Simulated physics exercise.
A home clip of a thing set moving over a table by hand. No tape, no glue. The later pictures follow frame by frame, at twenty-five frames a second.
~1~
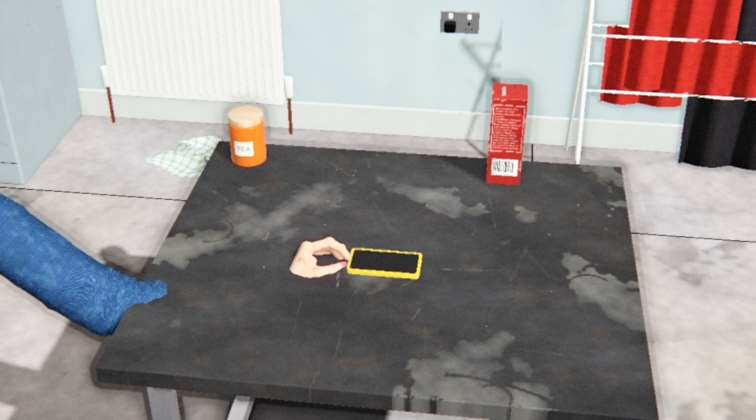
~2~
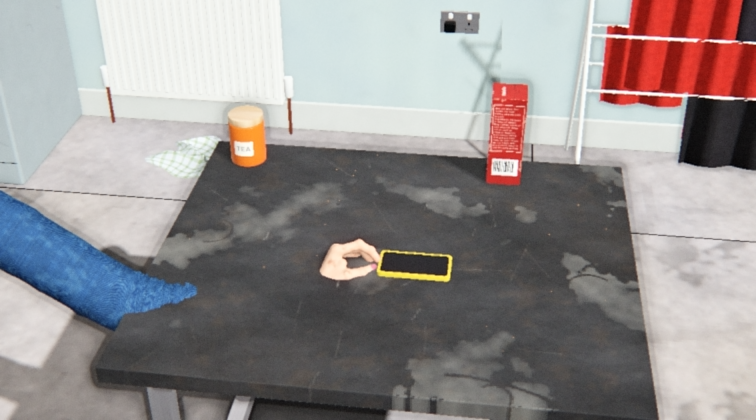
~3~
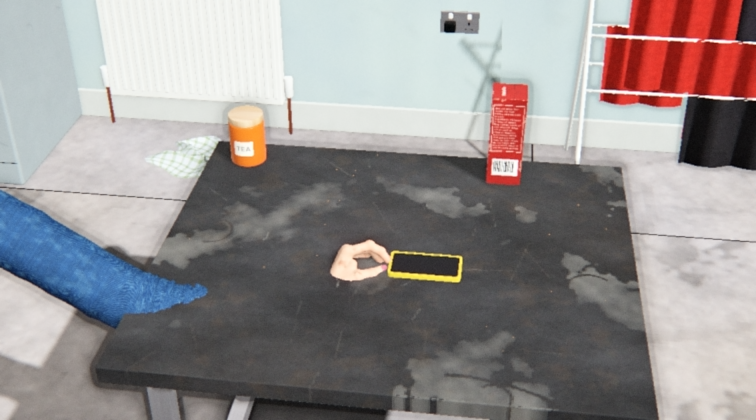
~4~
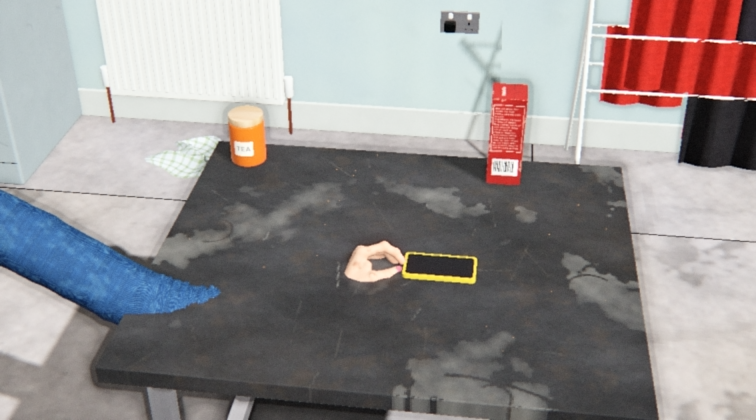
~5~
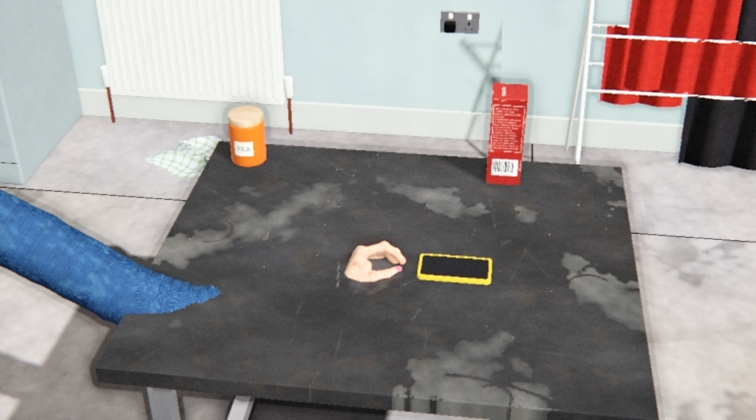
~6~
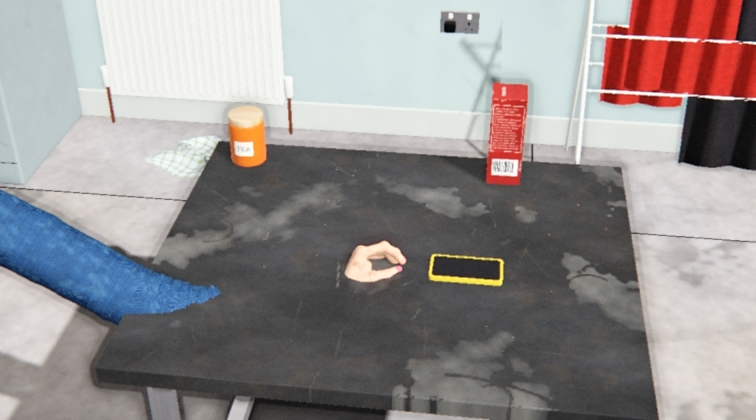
On a dark table, a hand pushes a yellow phone right, and it slides ahead.
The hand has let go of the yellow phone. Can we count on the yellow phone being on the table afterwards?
The yellow phone stays on the table.
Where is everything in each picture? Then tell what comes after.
In the first frame, under the hand; yellow phone (385, 263).
In the second frame, under the hand; yellow phone (415, 266).
In the third frame, under the hand; yellow phone (425, 266).
In the fourth frame, yellow phone (440, 267).
In the fifth frame, yellow phone (455, 269) shifted a little.
In the sixth frame, yellow phone (466, 270) shifted a little.
Then, 0.10 s on from there, yellow phone shifted a little near (479, 271).
Then, 0.40 s on from there, yellow phone resting near (480, 270).
In the end, moved from the start, yellow phone. At the end, from the last picture's camera, yellow phone near (480, 271).
